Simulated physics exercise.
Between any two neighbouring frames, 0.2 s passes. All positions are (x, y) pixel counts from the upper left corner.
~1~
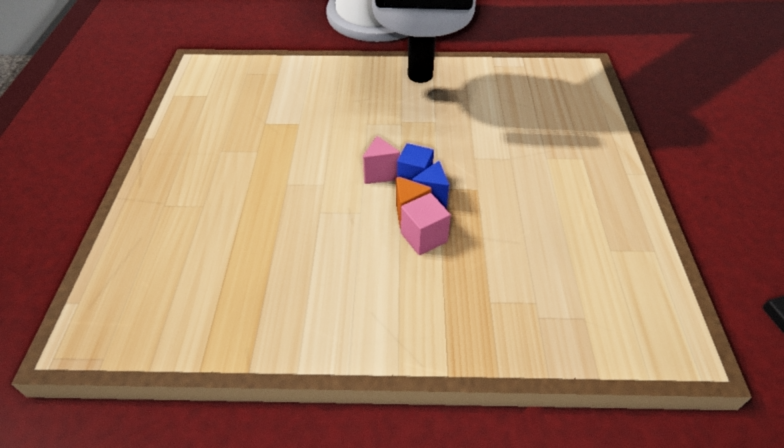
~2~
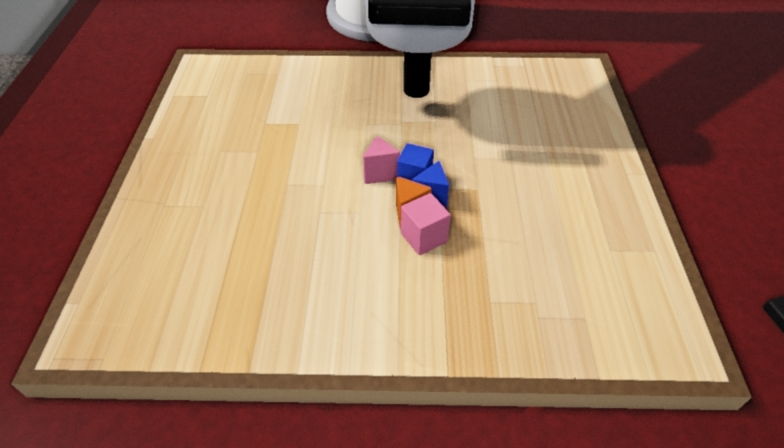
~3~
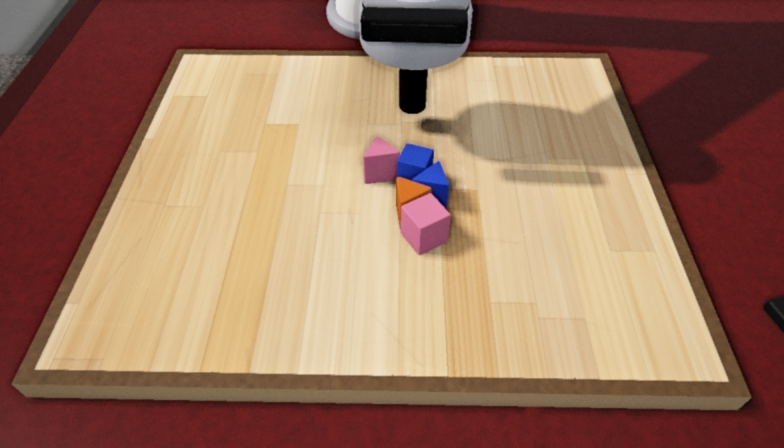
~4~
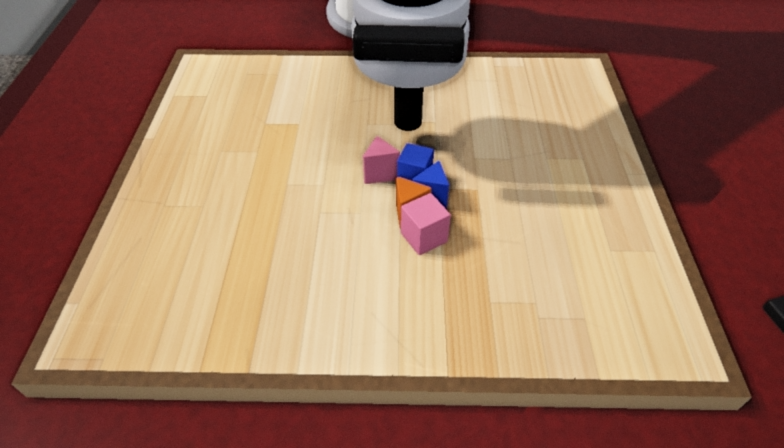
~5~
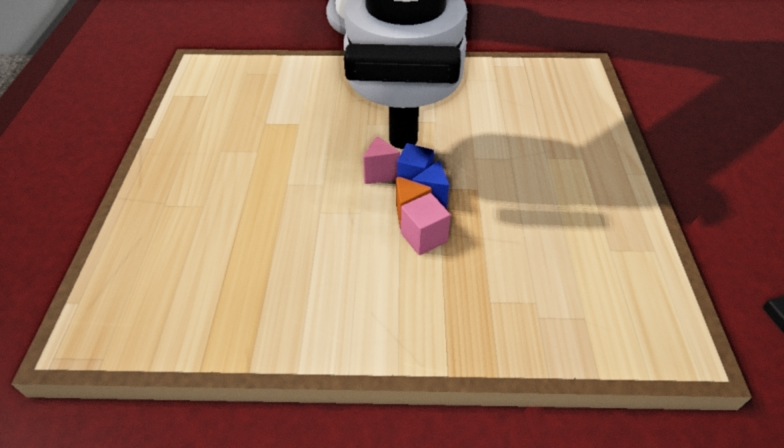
A robotic arm with a black stick-like tip reaches over the far edge of a light wooden board with a dark rim, set on a red surface and seen from above at an angle. Near the board's centre sit a pink triangle, a blue block, a blue triangle, an orange triangle and a pink block, clustered together. The arm moves its tip steadily nearer, drifting slightly left toward the blue block, while the pieces and the camera stay still.
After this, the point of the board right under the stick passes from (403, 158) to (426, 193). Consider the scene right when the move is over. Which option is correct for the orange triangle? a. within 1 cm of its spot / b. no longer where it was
My answer is option b.
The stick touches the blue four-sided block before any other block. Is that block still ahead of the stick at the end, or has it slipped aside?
The blue four-sided block is leading.
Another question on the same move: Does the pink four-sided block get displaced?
Yes - that is the case.
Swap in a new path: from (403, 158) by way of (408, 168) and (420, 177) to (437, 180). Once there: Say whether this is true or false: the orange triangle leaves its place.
It is false.
The first path, step by step. Halfway along, stick (415, 158); blue four-sided block (420, 168), turned 20° anticlockwise; blue triangle (447, 183).
At the end, stick (427, 176); orange triangle (400, 203); blue four-sided block (425, 188); pink four-sided block (425, 220); blue triangle (452, 194), turned 25° anticlockwise.
